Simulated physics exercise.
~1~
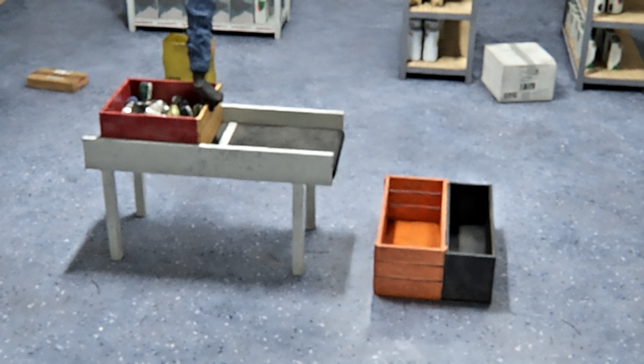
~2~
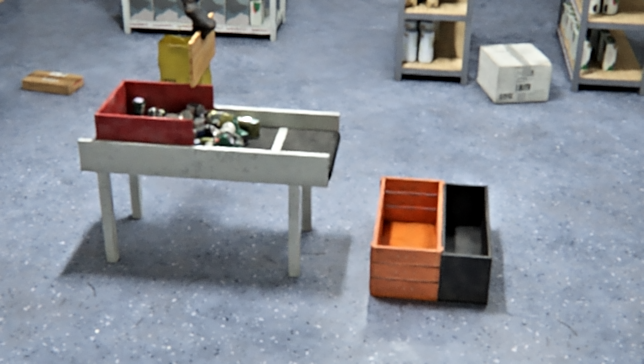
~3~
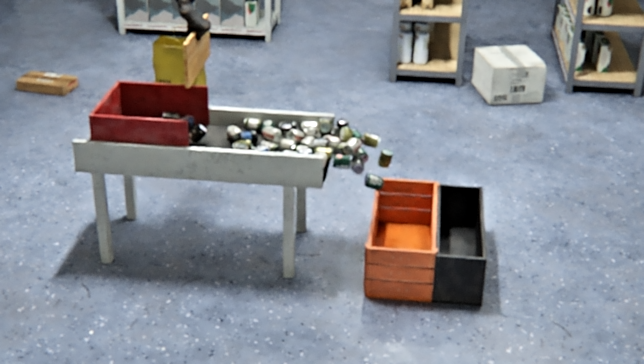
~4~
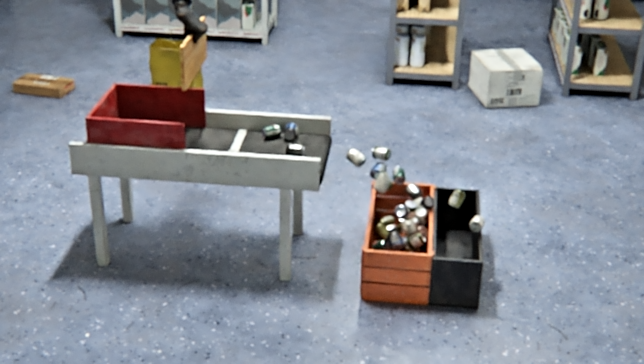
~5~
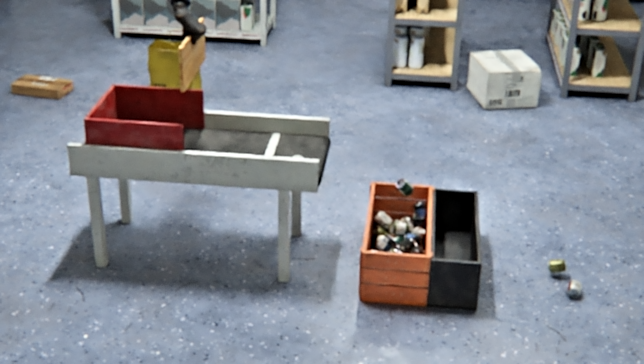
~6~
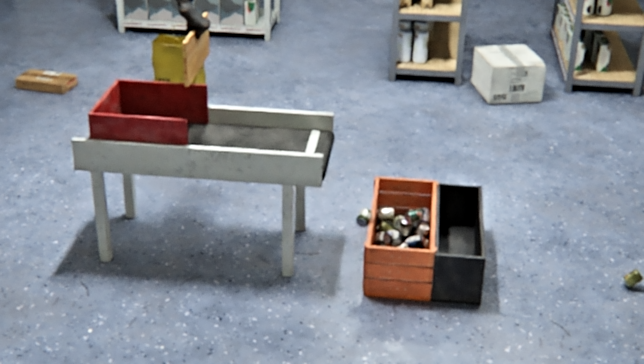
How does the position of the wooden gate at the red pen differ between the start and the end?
At the start the gate is down at the right end of the red pen, closing it off. By the end it is held upright above the pen, leaving that end open.
We see a mechanical arm lift a wooden gate from a red pen, and small cans ride a belt to the right and fly off its end. Most land in an orange tote, a few end on the floor on either side, and the black bin stays empty.
